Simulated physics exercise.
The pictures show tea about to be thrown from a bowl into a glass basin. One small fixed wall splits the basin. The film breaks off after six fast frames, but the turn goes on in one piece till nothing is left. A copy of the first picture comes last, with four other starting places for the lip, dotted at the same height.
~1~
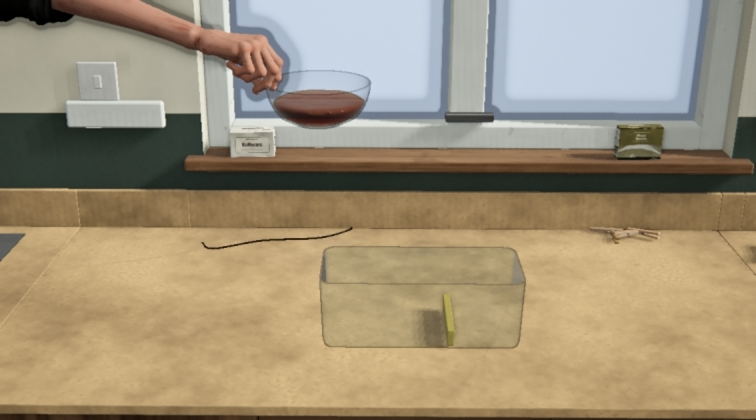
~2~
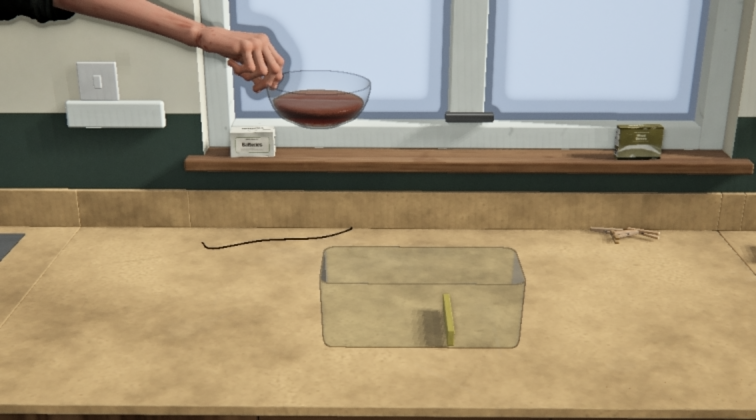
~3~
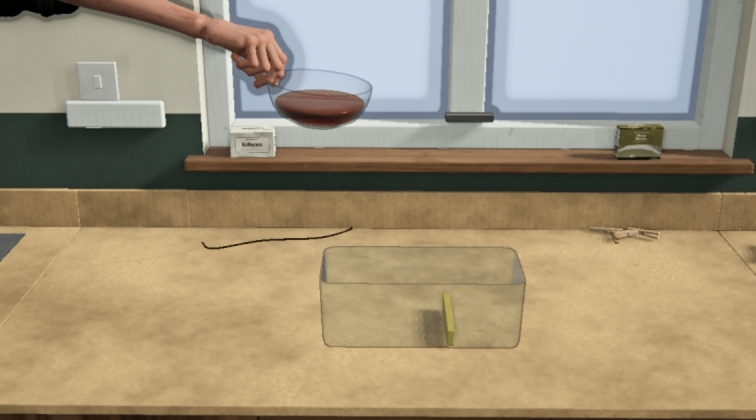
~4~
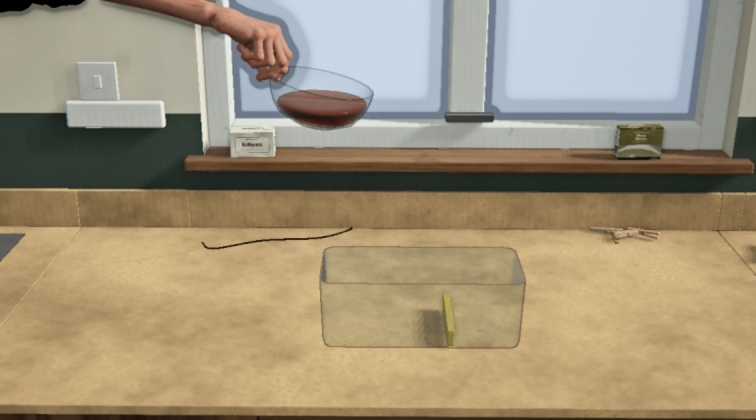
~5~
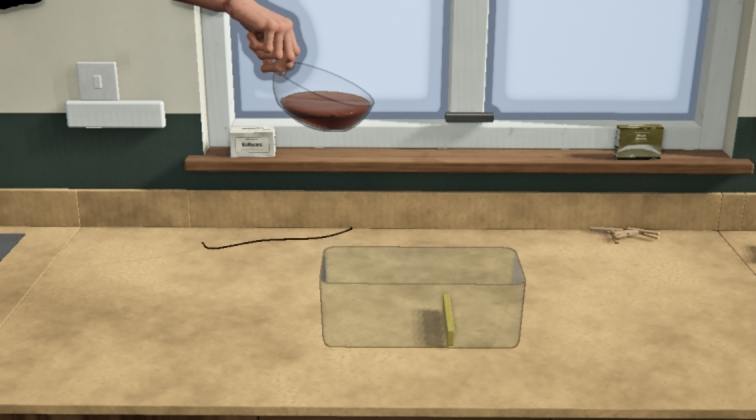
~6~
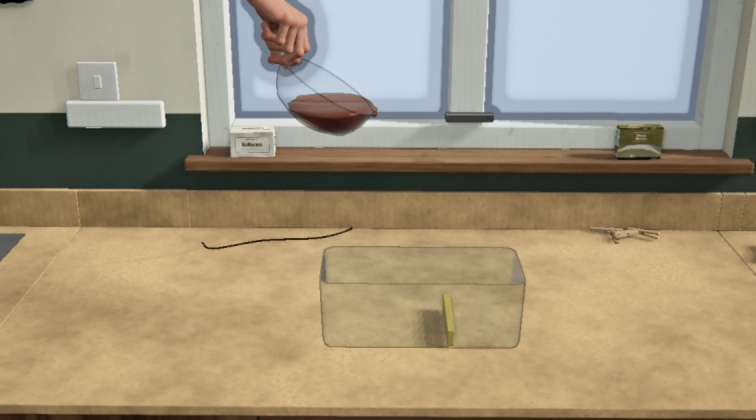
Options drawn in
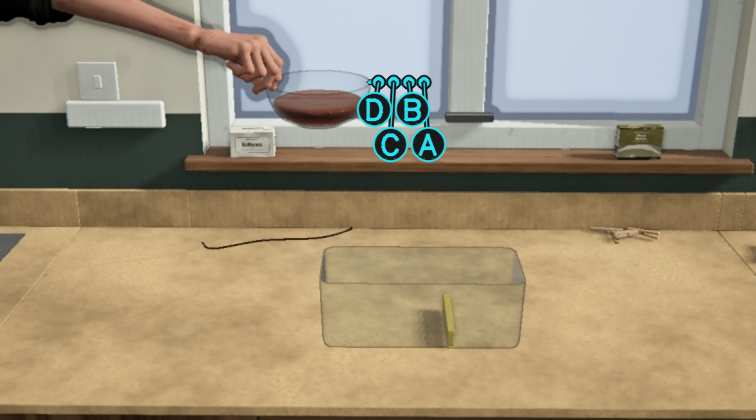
In this clip, a hand holds a clear glass bowl of reddish-brown liquid above a counter with a rectangular glass basin, then gradually tilts it to the right until the liquid reaches the lip and just begins to pass over.
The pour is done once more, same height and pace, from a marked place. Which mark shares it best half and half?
B.
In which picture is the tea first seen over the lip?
Picture 6.
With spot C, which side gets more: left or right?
The left one.
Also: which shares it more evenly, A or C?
That would be A.
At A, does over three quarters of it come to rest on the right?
No.
On the marked copy, A at (424, 82); B at (408, 82); C at (393, 82); D at (378, 82).
If A is chosen, about 34 % ends left of the wall and 62 % right of it; 3 % is lost outside.
If B is chosen, about 50 % ends left of the wall and 47 % right of it; 3 % is lost outside.
If C is chosen, about 78 % ends left of the wall and 19 % right of it; 4 % is lost outside.
If D is chosen, about 84 % ends left of the wall and 12 % right of it; 3 % is lost outside.
